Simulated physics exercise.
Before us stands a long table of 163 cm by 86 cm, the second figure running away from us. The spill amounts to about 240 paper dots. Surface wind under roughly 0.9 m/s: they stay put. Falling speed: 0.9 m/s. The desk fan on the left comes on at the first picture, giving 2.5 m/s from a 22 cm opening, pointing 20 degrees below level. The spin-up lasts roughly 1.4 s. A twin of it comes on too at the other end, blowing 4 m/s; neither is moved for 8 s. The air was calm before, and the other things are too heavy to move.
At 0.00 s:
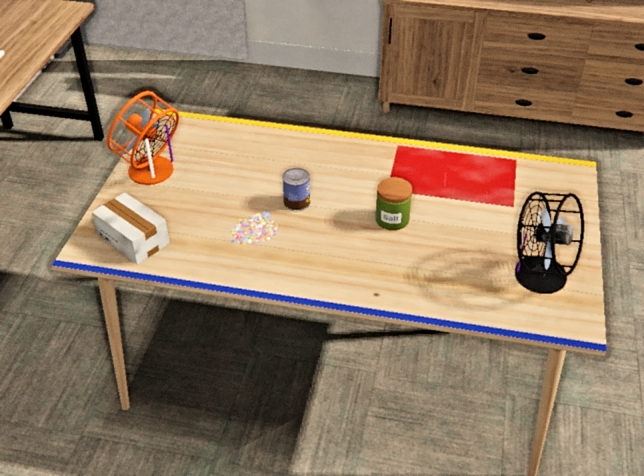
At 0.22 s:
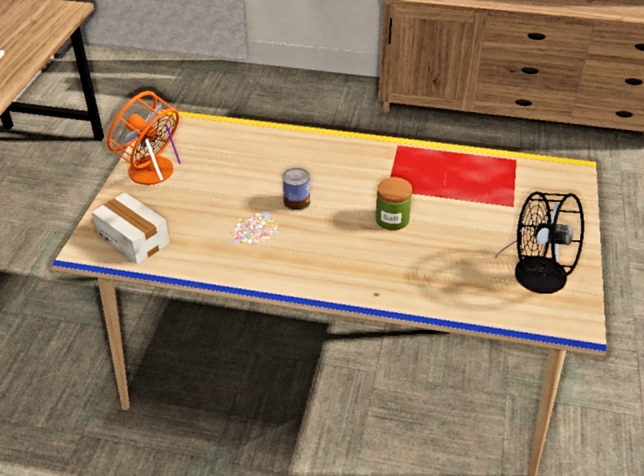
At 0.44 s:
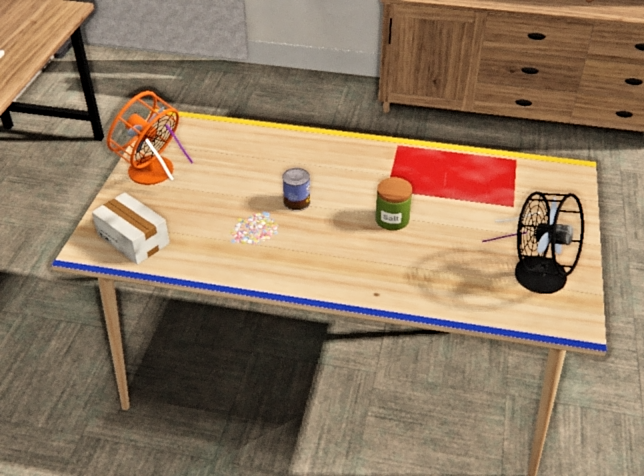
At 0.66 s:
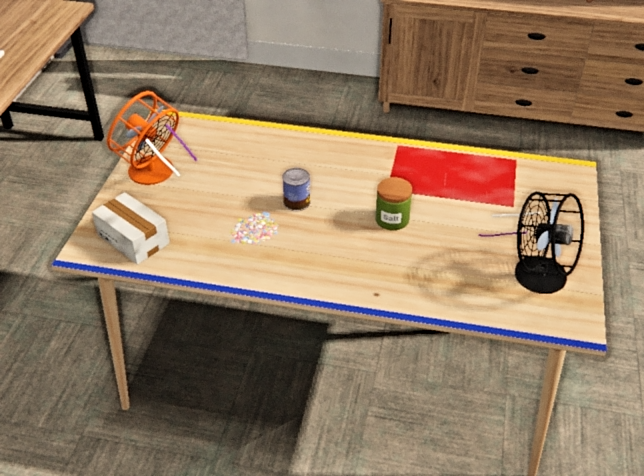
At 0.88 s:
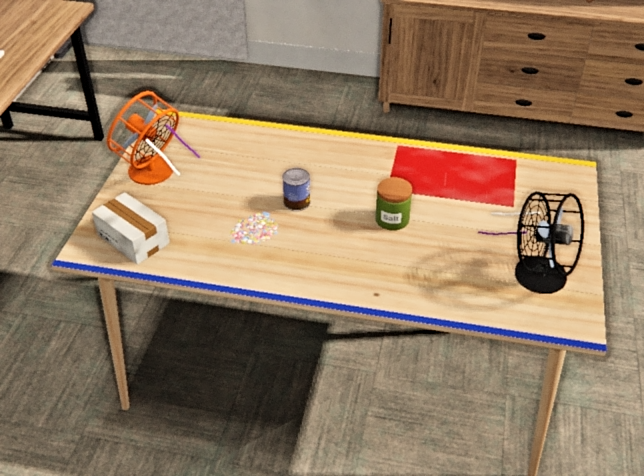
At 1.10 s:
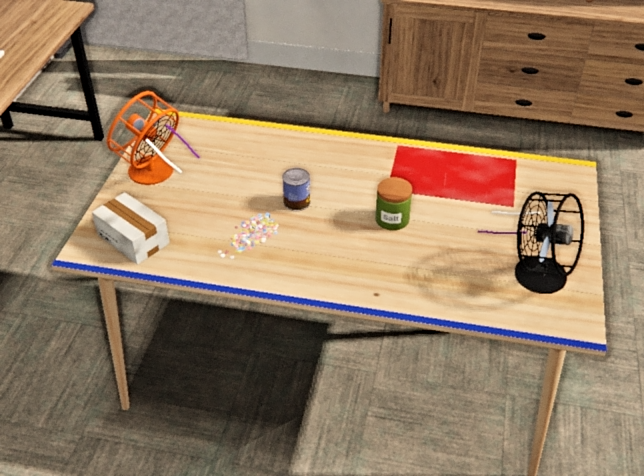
A long wooden table held an orange fan and a black fan at opposite ends, with streamers lifting from both, and then some of the paper dots lying between them shifted and spread slightly.
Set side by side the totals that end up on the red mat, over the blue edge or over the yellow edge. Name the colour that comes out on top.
It is blue.
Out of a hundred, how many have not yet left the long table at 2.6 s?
Close to 15 in a hundred are still there.
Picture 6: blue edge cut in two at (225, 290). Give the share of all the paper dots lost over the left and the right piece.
Estimate: Left ~ 70 %; right ~ 3 %.
After 1.6 s the count stands so, 0 % are over the yellow edge, 41 % over the blue edge and 0 % on the red mat; the middle of those left on the top is near (321, 227).
After 2.6 s the count stands so, 17 % are over the yellow edge, 68 % over the blue edge and 2 % on the red mat.
After 4.4 s the count stands so, 24 % are over the yellow edge, 75 % over the blue edge and 0 % on the red mat.
After 8.0 s, at the end, 25 % are over the yellow edge, 75 % over the blue edge and 0 % on the red mat.
